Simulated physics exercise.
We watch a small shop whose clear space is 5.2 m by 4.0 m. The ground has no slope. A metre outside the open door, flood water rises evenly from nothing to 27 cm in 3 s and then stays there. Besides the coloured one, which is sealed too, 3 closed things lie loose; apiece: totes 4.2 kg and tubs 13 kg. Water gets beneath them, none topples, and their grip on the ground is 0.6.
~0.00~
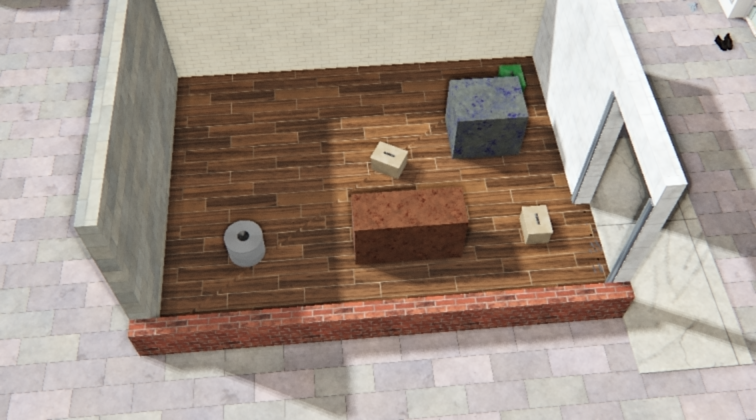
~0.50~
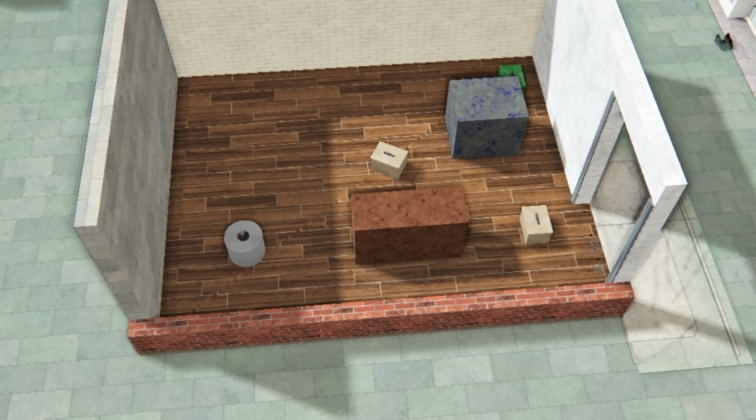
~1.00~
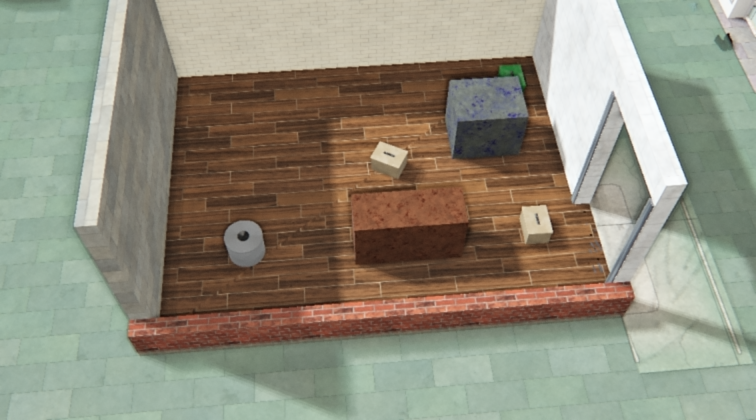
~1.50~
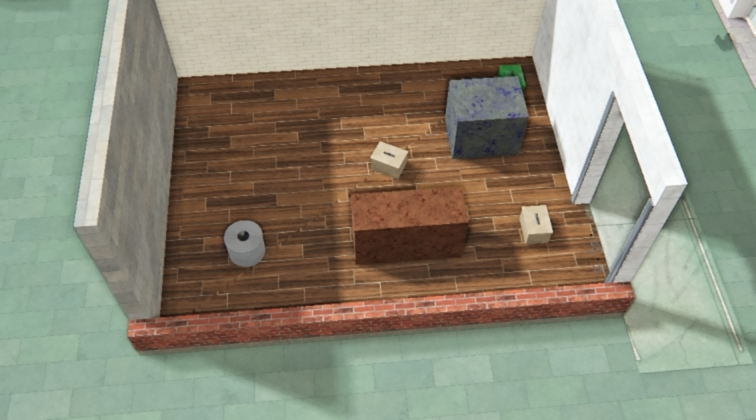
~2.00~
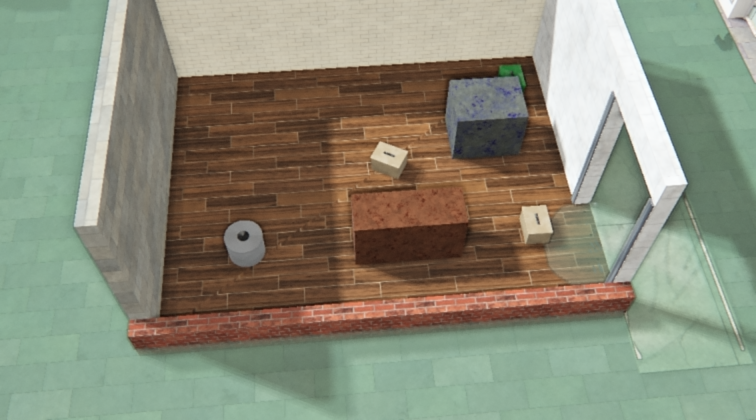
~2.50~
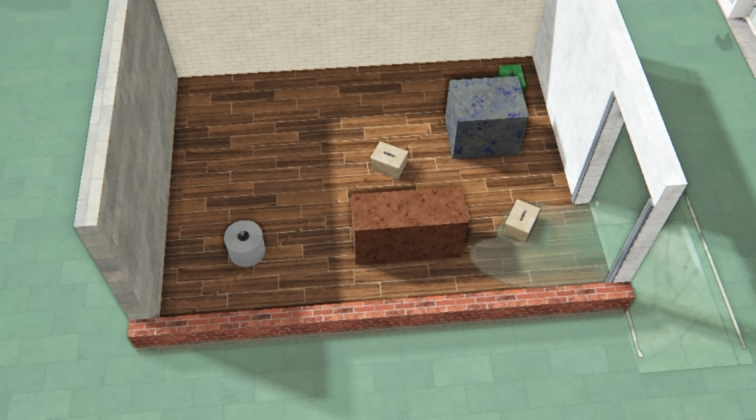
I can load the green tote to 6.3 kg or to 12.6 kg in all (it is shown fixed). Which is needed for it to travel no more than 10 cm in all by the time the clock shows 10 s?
For it, the lower weight is enough.
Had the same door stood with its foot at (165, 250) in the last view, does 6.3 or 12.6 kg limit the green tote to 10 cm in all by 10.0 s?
In that case neither weight holds it.
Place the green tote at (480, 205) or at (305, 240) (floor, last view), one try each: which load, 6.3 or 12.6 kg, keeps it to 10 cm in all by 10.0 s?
In turn: Neither is enough; it takes the larger.
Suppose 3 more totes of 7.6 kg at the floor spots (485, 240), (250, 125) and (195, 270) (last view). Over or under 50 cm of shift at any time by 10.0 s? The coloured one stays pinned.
In turn: More, more, over.
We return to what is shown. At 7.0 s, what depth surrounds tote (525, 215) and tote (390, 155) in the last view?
Roughly 7 and 5 cm.
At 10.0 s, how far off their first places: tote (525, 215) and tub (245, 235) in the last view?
In turn: 350 cm, 120 cm.
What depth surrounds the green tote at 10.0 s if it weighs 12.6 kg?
Roughly 4 cm.
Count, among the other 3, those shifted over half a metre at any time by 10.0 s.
I count 3.
After 3.5 s the green tote would be 0 cm from its start with 6.3 kg and 0 cm from its start with 12.6 kg; 0 cm of water round it then.
After 4.5 s the green tote would be 0 cm from its start with 6.3 kg and 0 cm from its start with 12.6 kg; 0 cm of water round it then.
After 7.0 s the green tote would be 0 cm from its start with 6.3 kg and 0 cm from its start with 12.6 kg; 0 cm of water round it then.
After 10.0 s the green tote would be 0 cm from its start with 6.3 kg and 0 cm from its start with 12.6 kg; 4 cm of water round it then.
